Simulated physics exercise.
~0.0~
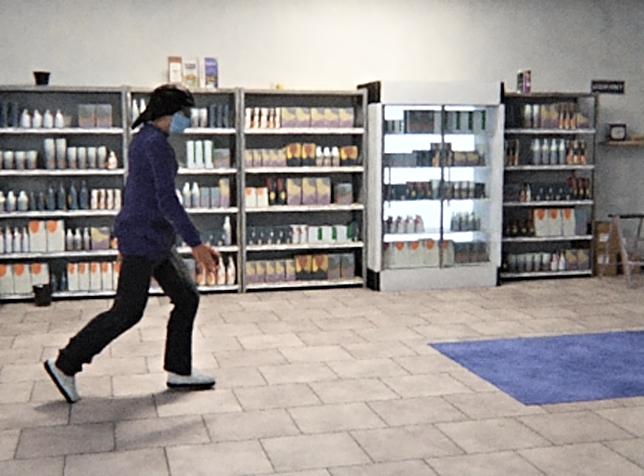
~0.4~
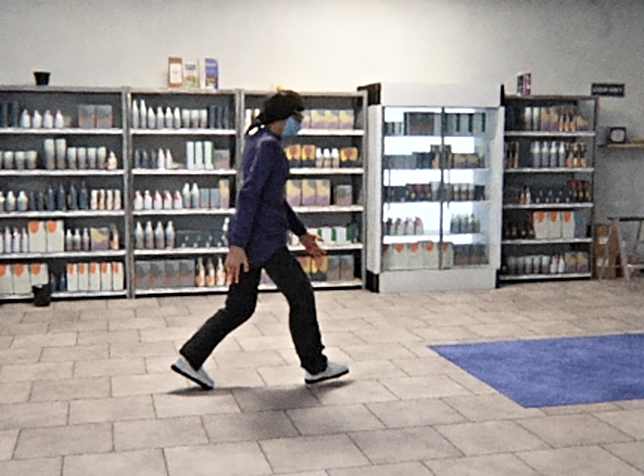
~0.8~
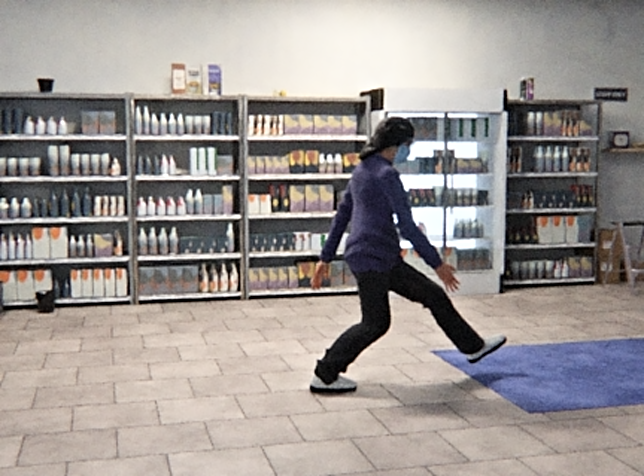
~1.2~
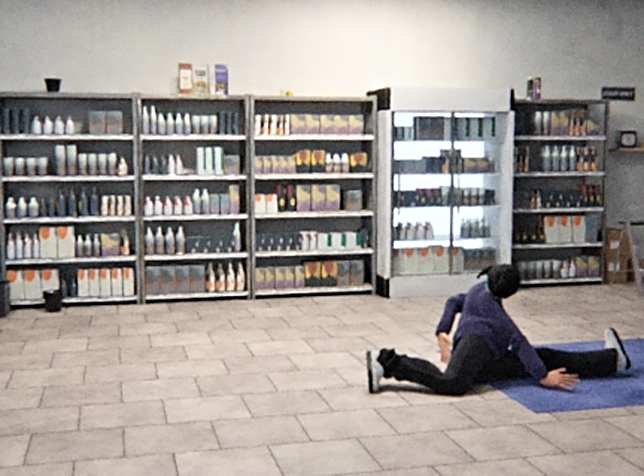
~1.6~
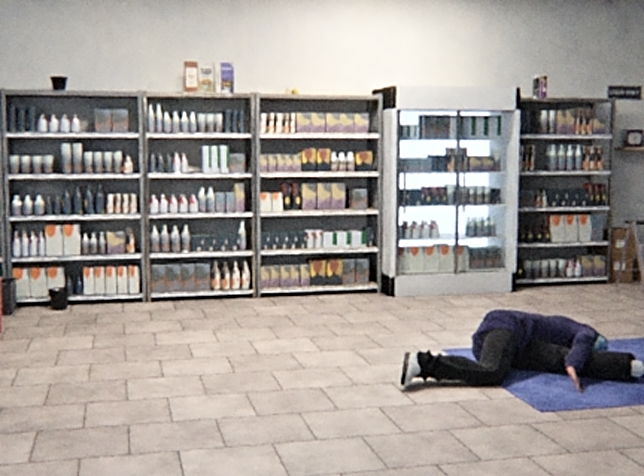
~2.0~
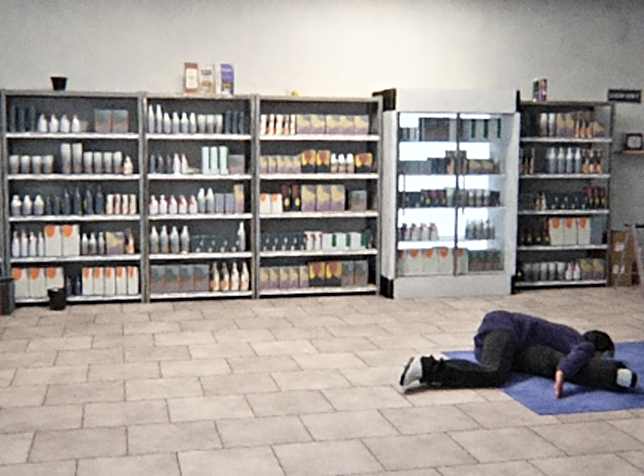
Masked shopper walking right past product shelves, stepping onto a blue mat, dropping low with legs spread, and ending slumped across it.
